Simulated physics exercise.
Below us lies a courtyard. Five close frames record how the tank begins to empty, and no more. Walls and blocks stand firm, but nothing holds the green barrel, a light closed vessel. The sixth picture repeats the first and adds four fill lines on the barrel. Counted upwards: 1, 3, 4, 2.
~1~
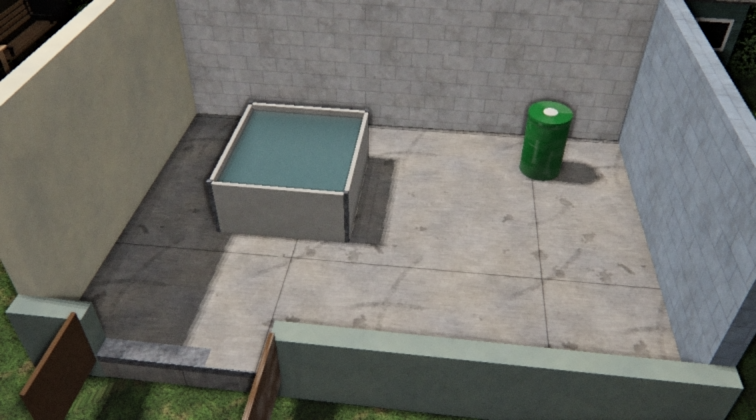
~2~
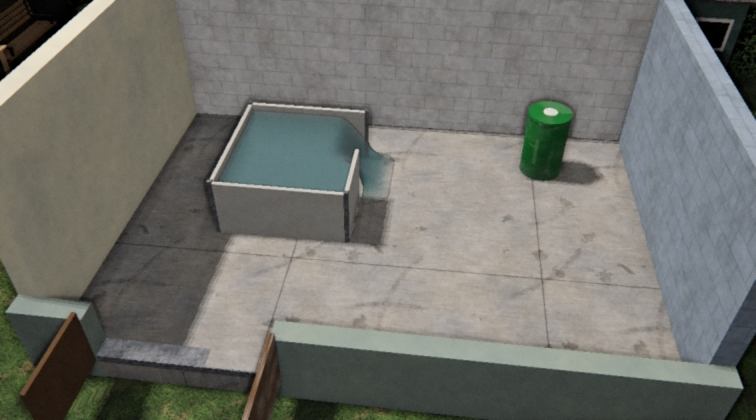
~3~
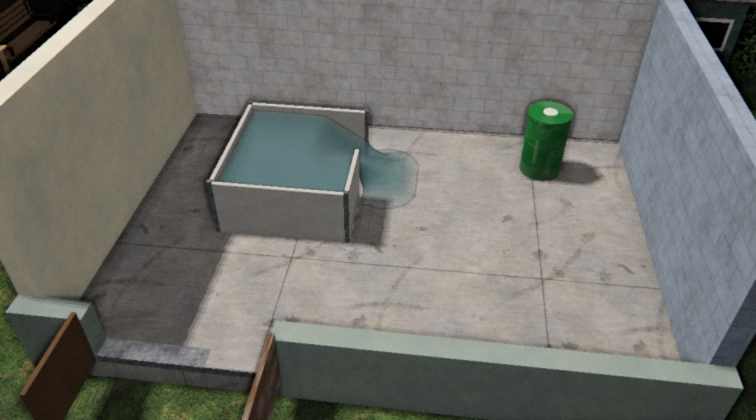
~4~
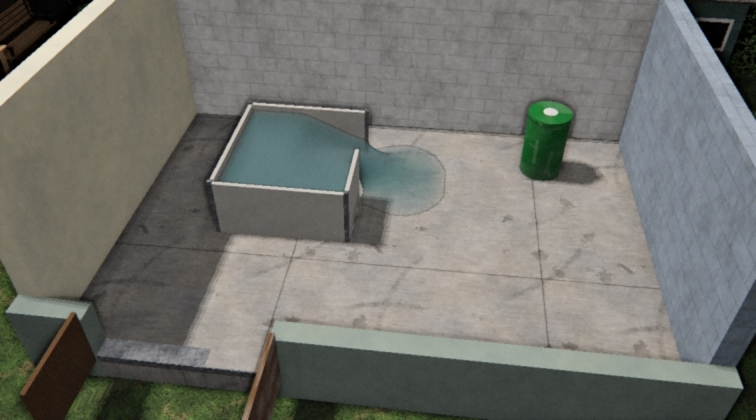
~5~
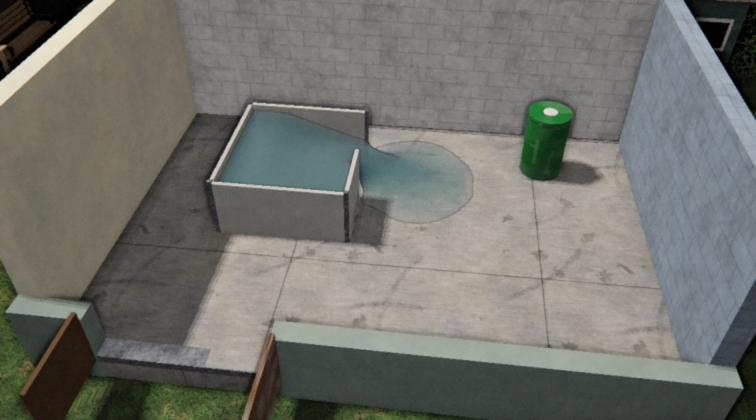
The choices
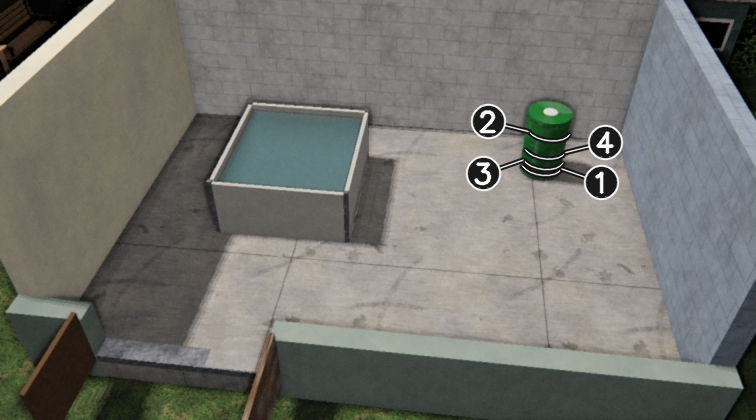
In the video, a raised rectangular tank full of water stands in a walled courtyard near a green barrel; part of its right side opens, and water pours through the gap, spreading rightward across the paved ground in a widening, rounded pool.
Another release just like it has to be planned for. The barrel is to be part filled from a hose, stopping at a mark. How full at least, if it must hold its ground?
4.
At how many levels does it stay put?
Two of the four.
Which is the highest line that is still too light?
Line 3.
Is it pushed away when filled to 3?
Yes.
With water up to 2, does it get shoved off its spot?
No.
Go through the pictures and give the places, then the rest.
In the first picture, lid of the green barrel at (551, 113); tank full, its middle at (295, 150); open gate at (183, 314).
In the second picture, 1 % of the ground under water, its edge towards the barrel at (386, 160).
In the third picture, 3 % of the ground under water, its edge towards the barrel at (412, 168).
In the fourth picture, 5 % of the ground under water, its edge towards the barrel at (439, 173).
In the fifth picture, lid of the green barrel at (551, 113); 8 % of the ground under water, its edge towards the barrel at (463, 167).
In white, 1 at (542, 175); 2 at (550, 140); 3 at (544, 169); 4 at (546, 159); from the bottom up 1, 3, 4, 2.
For line 1, it is pushed about 4 times its own width away.
For line 2, it does not move.
For line 3, it is pushed about its own width away.
For line 4, it does not move.
